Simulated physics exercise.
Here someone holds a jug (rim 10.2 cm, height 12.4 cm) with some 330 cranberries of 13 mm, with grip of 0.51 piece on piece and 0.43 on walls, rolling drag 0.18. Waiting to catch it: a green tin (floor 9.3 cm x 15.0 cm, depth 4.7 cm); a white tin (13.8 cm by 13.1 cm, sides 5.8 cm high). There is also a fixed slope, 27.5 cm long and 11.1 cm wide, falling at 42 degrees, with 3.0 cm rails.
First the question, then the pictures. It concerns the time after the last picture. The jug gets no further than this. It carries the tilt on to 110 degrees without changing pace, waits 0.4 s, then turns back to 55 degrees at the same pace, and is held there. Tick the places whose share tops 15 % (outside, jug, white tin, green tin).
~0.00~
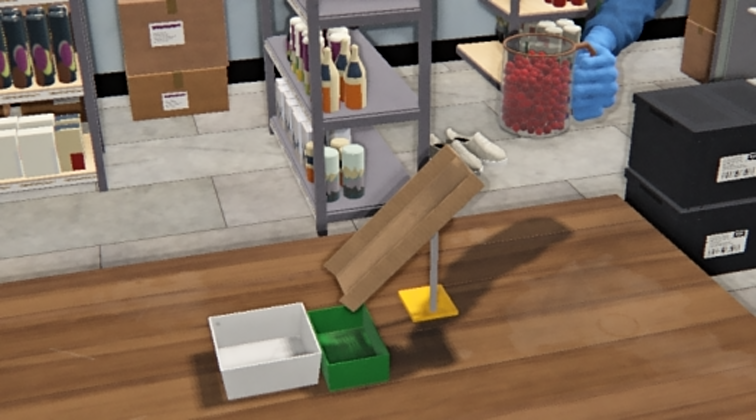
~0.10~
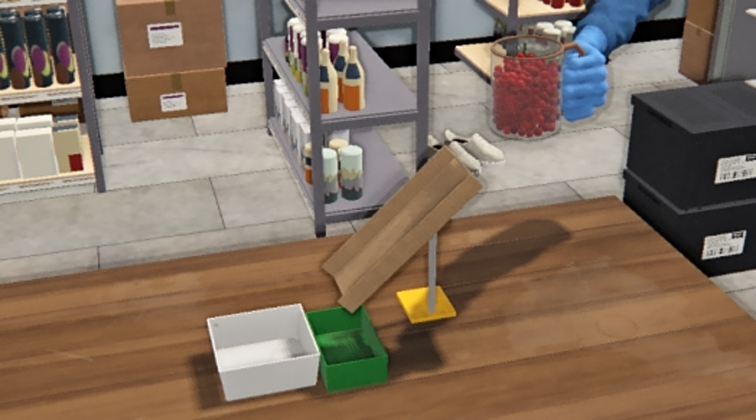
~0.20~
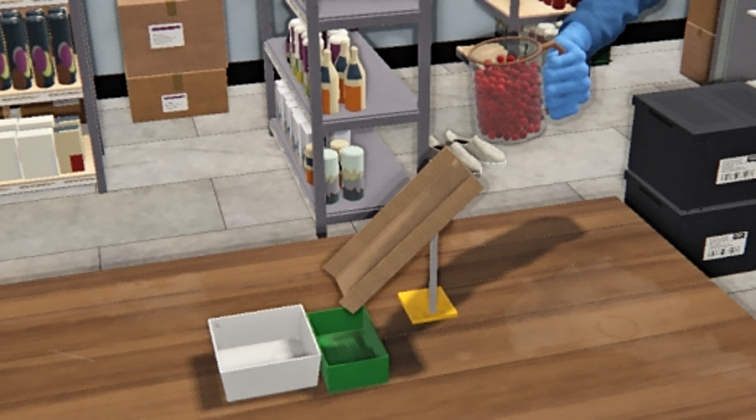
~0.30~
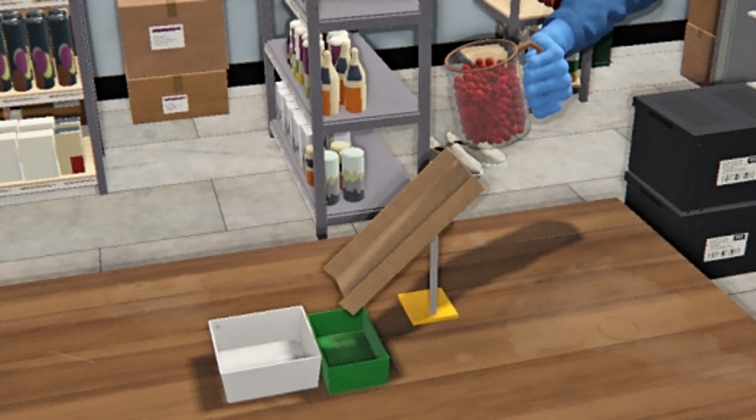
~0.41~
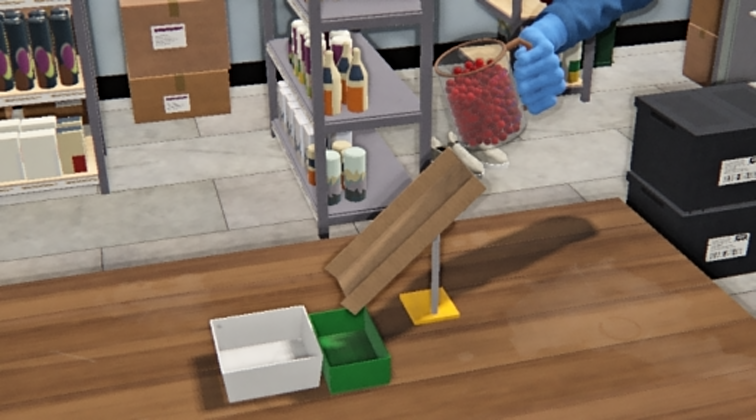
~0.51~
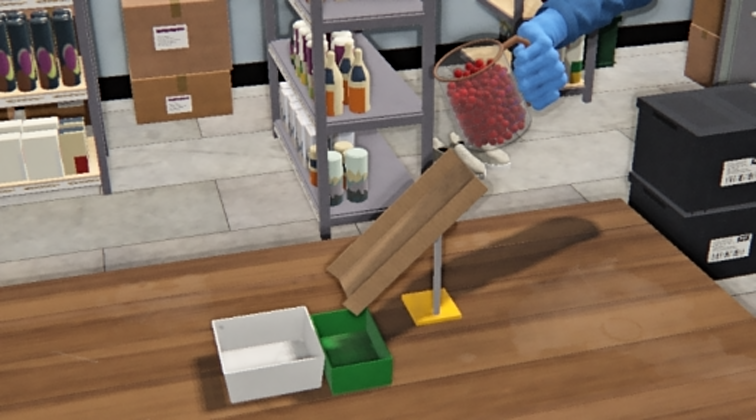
Outside: Not ticked; jug: Ticked; white tin: Ticked; green tin: Not ticked.
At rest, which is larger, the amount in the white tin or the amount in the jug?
The bigger part comes to rest in the white tin.
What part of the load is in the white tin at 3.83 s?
Share at that time: Close to 65 %.
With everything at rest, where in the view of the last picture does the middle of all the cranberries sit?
About pixel (279, 360).
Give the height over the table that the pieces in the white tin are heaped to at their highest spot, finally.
Near 4.5 centimetres up.
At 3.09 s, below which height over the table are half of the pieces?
Estimated height: About 2 cm.
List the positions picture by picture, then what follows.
In the first frame, jug at (538, 69); tilt 0 degrees; moved 0.0 cm; lip at (507, 48); top of the load at (534, 61); green tin at (347, 332); white tin at (264, 335).
In the second frame, jug at (526, 72); tilt 2 degrees; moved 1.4 cm; lip at (494, 52); top of the load at (523, 63).
In the third frame, jug at (507, 77); tilt 8 degrees; moved 4.5 cm; low side left; lip at (472, 59); top of the load at (534, 66).
In the fourth frame, jug at (486, 82); tilt 13 degrees; moved 7.7 cm; low side left; lip at (448, 67); top of the load at (496, 68).
In the fifth frame, jug at (478, 84); tilt 19 degrees; moved 9.1 cm; low side left; lip at (438, 72); top of the load at (487, 68).
In the sixth frame, jug at (479, 86); tilt 24 degrees; moved 9.1 cm; low side left; lip at (437, 77); top of the load at (497, 68); green tin at (350, 336); white tin at (267, 338). It turns about 55 degrees a second.
After 1.50 s, tilt 78 degrees; jug 100 %; middle of all pieces near (491, 100).
Then, at 2.33 s, tilt 110 degrees; slope 30 %, jug 60 %, white tin 10 %; middle of all pieces near (437, 169).
After 3.09 s, tilt 84 degrees; slope 5 %, jug 30 %, white tin 60 %, green tin 5 %; middle of all pieces near (331, 291).
Then, at 3.83 s, tilt 55 degrees; jug 30 %, white tin 65 %, green tin 5 %; middle of all pieces near (325, 297).
By 4.1 s all is still; outside 0 %, slope 0 %, jug 30 %, white tin 65 %, green tin 5 %.
